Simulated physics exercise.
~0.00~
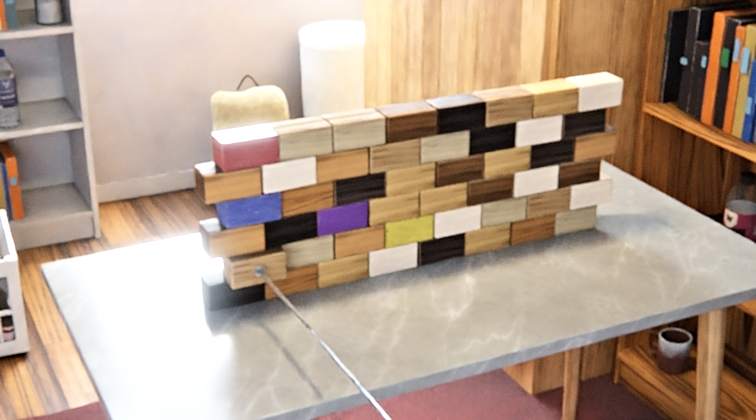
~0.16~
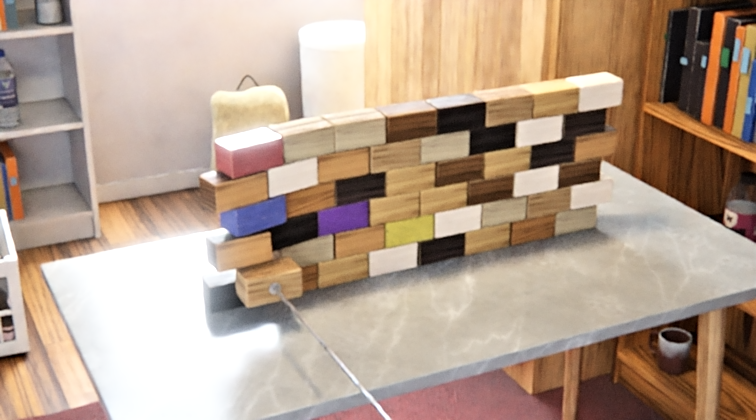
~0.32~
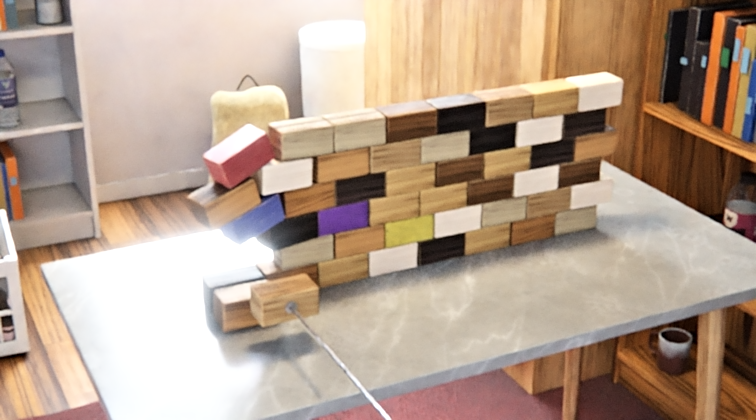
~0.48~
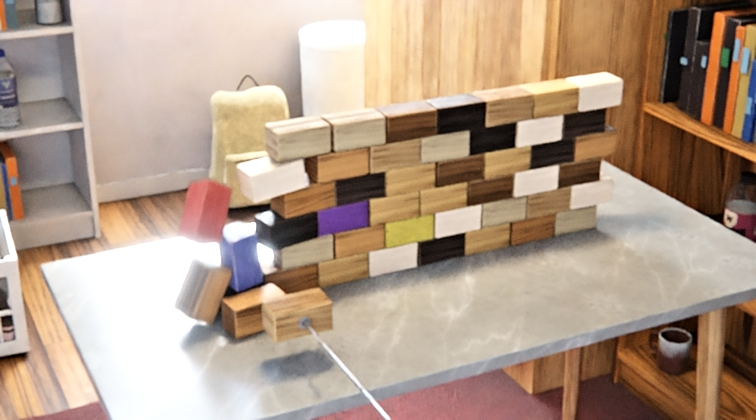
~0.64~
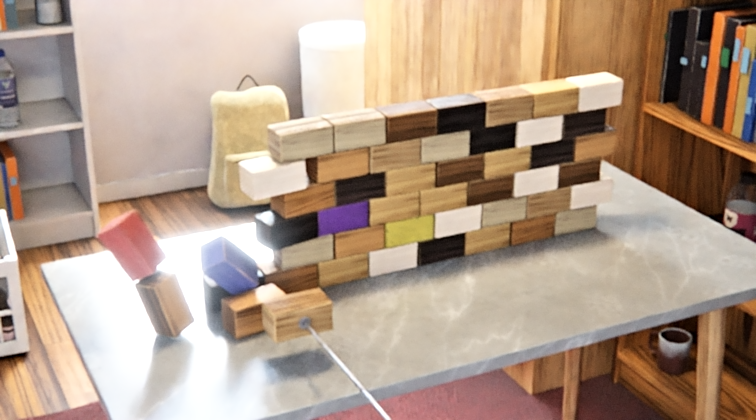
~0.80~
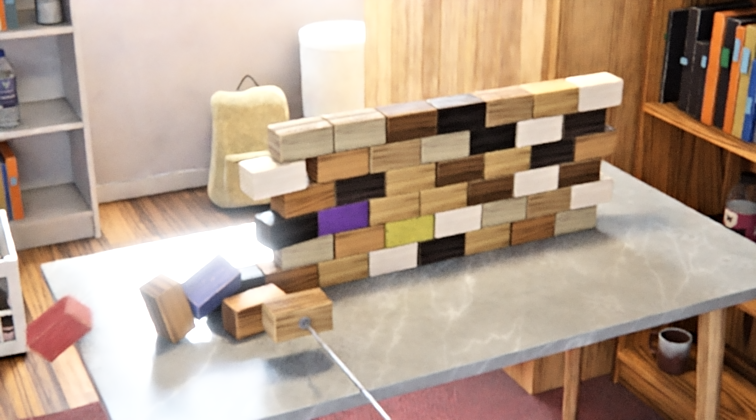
A wall of wooden blocks stood on a table as a thin rod drew out a block near its lower left corner; the blocks above tumbled, and the red one dropped off the table's left side while most of the wall stayed standing.
